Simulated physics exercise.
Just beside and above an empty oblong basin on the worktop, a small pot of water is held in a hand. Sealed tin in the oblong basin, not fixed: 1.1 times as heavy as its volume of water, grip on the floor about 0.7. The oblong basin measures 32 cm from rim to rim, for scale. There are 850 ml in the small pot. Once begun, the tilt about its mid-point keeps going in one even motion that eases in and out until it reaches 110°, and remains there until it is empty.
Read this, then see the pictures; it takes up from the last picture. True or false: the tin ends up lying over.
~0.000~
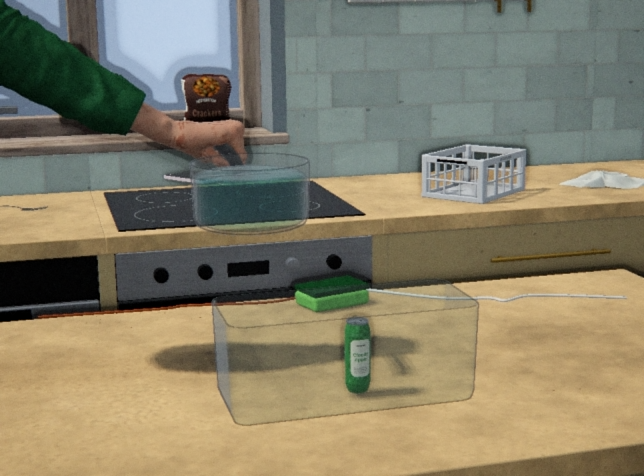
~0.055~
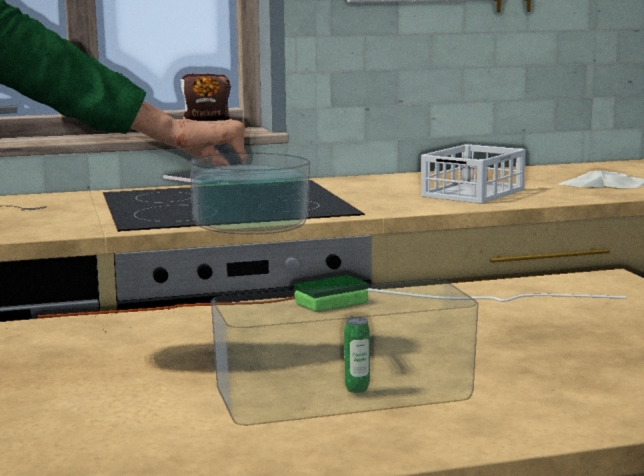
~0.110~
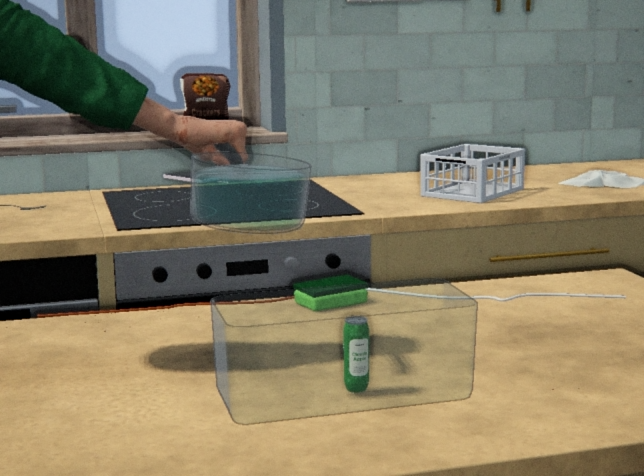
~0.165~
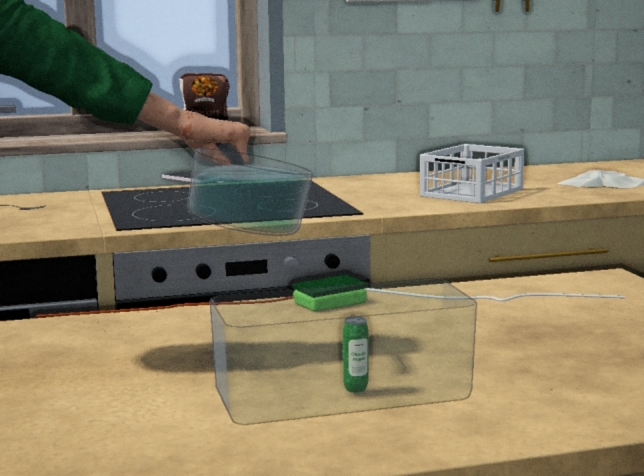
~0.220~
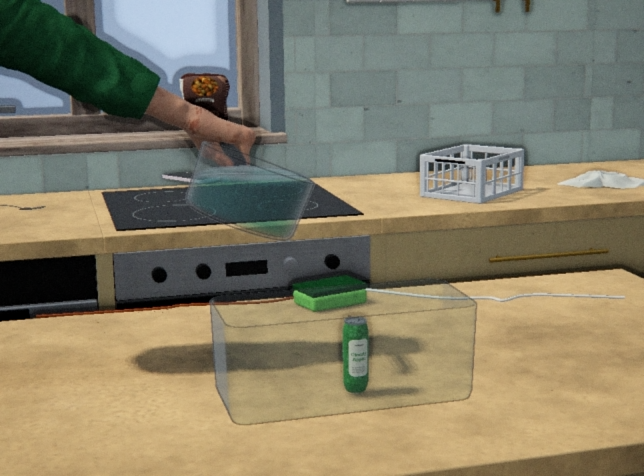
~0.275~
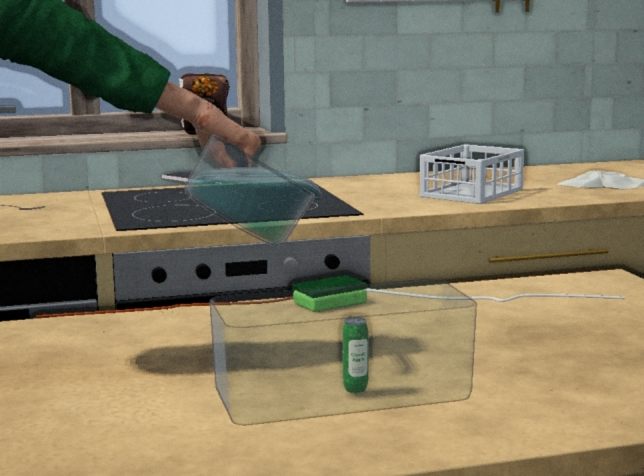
True.
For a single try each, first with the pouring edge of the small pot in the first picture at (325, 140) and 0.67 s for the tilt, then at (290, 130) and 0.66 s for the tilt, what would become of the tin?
In the first try it remains standing; in the second it comes down.
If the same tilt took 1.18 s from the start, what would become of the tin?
The tin stays on its base.
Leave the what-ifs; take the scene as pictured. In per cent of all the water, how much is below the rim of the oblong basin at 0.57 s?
Roughly 32 percent.
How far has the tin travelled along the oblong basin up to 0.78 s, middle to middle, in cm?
The tin has gone some 1 cm.
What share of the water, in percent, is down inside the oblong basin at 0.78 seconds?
My estimate is about 90 percent.
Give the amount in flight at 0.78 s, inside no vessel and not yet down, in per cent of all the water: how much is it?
I'd say some 6 per cent is in the air.
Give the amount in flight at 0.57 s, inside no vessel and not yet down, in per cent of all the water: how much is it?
Around 42 in a hundred.
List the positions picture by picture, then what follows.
The first frame shows tilt 0°; pouring edge (307, 160); surface from (193, 177) to (304, 171); the oblong basin's rim runs from (220, 314) to (461, 293); the tin's top is at (357, 324).
The second frame shows tilt 1°; pouring edge (307, 162); surface from (194, 176) to (304, 171).
The third frame shows tilt 6°; pouring edge (308, 165); surface from (194, 175) to (305, 172).
The fourth frame shows tilt 13°; pouring edge (310, 173); surface from (194, 175) to (306, 173).
The fifth frame shows tilt 22°; pouring edge (312, 183); surface from (195, 177) to (310, 177); 1 per cent is over the edge.
The sixth frame shows tilt 33°; pouring edge (311, 195); surface from (191, 178) to (309, 187); 4 per cent is over the edge.
By 0.57 s the tilt is 95° and 26 per cent is still to pour; the tin stands where it began.
By 0.78 s the tilt is 110° and 4 per cent is still to pour; the tin stands 1 cm from where it began.
By 1.01 s the tilt is 110° and 0 per cent is still to pour; the tin leans 34°.
By 1.25 s the tilt is 110° and 0 per cent is still to pour; the tin lies on its side.
At rest the tin lies on its side.
